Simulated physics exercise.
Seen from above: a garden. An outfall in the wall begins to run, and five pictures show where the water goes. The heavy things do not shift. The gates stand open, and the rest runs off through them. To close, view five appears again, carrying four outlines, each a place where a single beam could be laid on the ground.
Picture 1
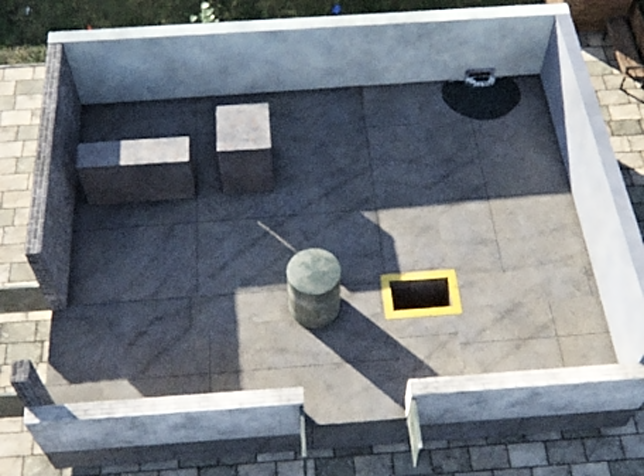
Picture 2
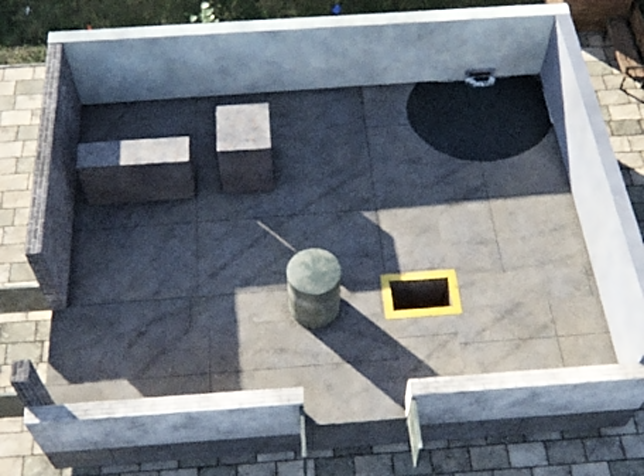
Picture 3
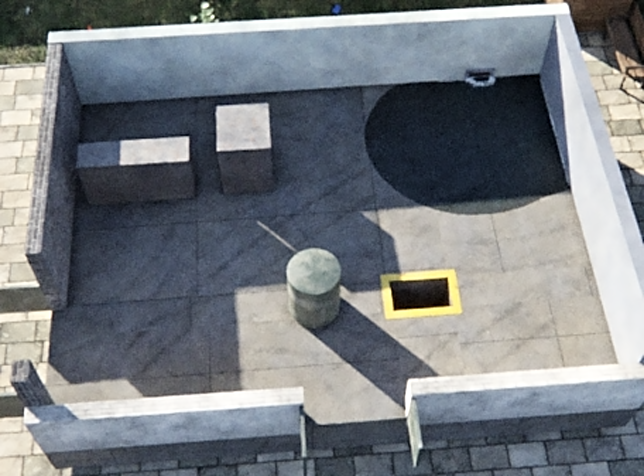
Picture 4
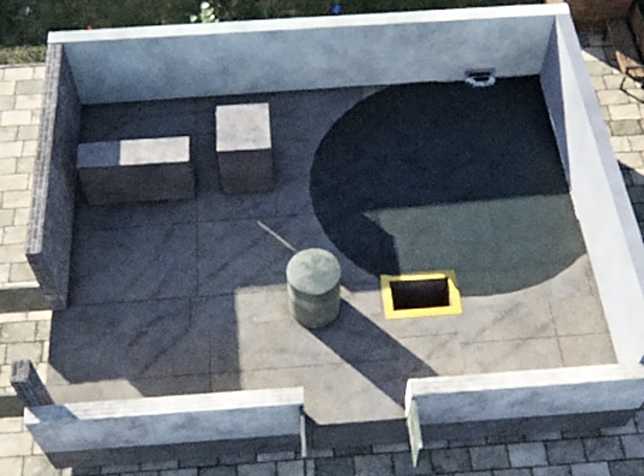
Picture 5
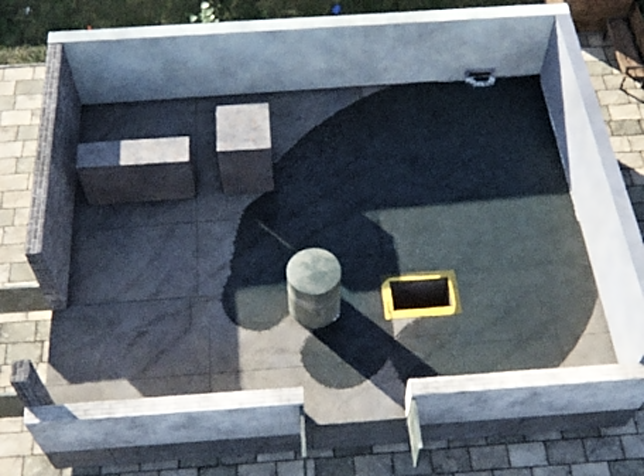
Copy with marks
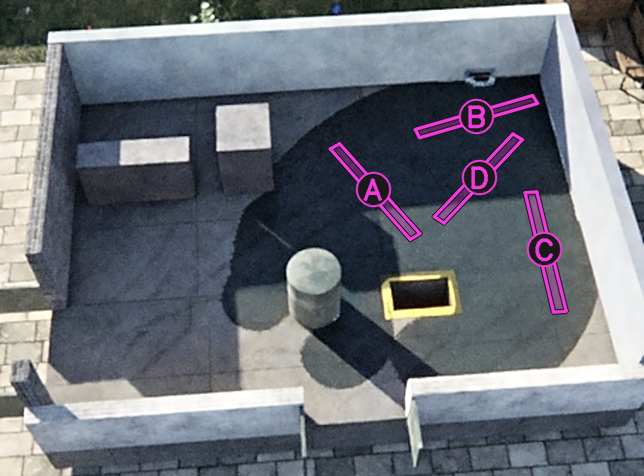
A dark wet patch spreads from the back wall across the paved yard, reaching the yellow-edged gully.
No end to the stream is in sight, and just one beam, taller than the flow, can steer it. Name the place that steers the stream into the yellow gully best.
Choose A.
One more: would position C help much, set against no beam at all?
No.
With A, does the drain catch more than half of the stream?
No.
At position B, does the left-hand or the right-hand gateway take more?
More leaves on the left.
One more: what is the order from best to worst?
A, C, D, B.
On the marked copy, A from (334, 146) to (415, 236); B from (417, 133) to (535, 99); C from (559, 311) to (530, 192); D from (439, 219) to (517, 136).
With A, about 39 % of the stream goes into the yellow gully, about 60 % out by the gates.
With B, about 7 % of the stream goes into the yellow gully, about 88 % out by the gates.
With C, about 28 % of the stream goes into the yellow gully, about 71 % out by the gates.
With D, about 20 % of the stream goes into the yellow gully, about 80 % out by the gates.
